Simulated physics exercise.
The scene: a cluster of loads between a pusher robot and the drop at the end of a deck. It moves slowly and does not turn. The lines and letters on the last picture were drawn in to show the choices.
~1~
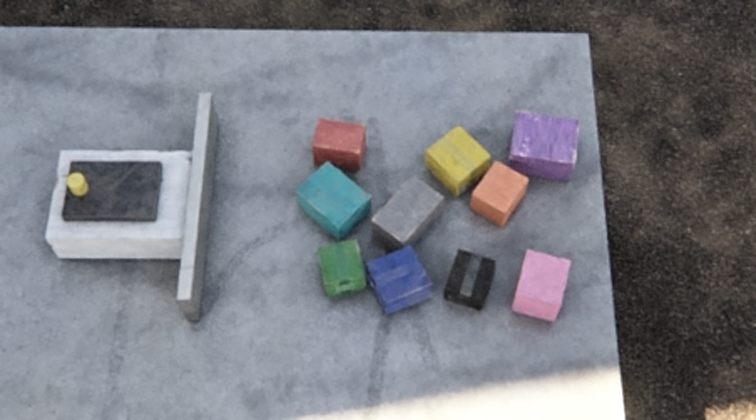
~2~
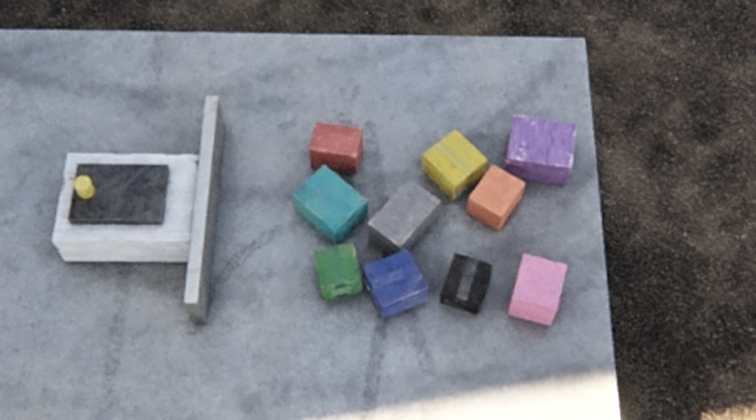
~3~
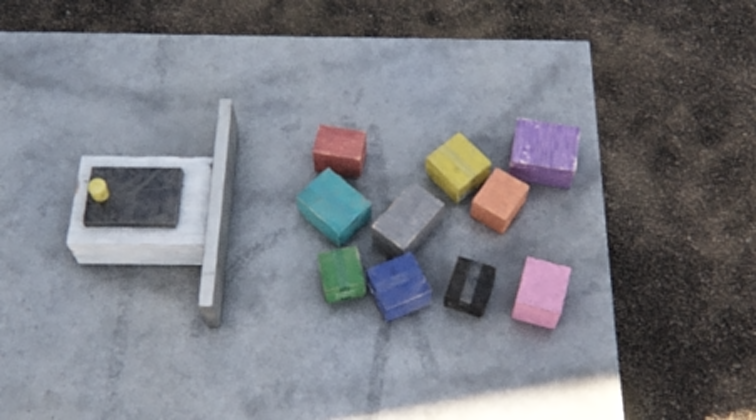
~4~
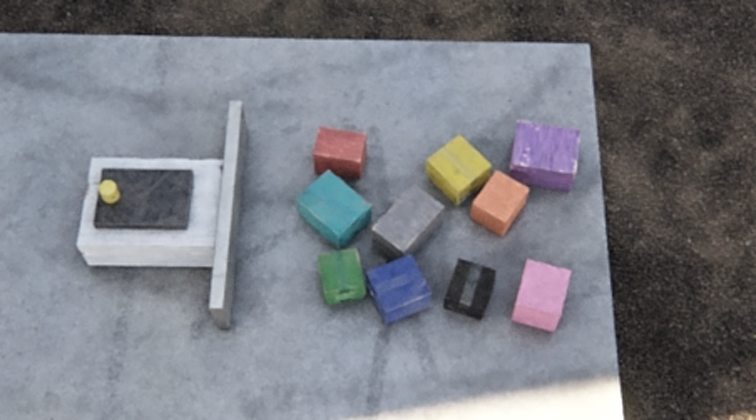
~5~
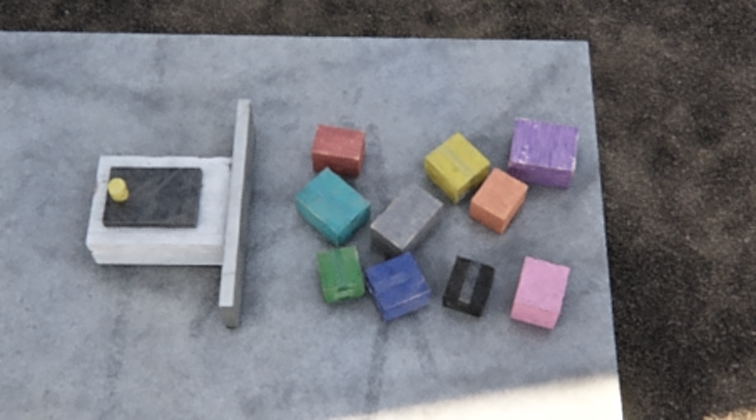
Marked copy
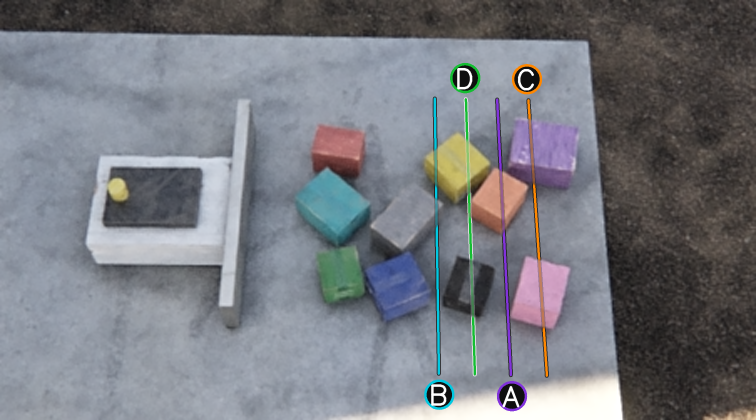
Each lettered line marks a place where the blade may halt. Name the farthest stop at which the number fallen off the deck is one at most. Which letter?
Up to line D.
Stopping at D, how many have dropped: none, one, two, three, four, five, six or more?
By then, one.
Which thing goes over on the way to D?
The pink crate goes over.
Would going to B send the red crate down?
No.
On the marked copy, A at (504, 228); B at (437, 226); C at (537, 228); D at (470, 227).
Taking D. A third of the way, robot (245, 198); red crate (355, 150); green parcel (346, 275).
Two thirds of the way, robot (329, 200); pink crate (565, 295); purple crate (550, 151).
When it is over, robot (392, 201); pink crate over the edge; purple crate (589, 146); one fallen.
As for the rest, A drops four; B is within the limit but short; C drops six.
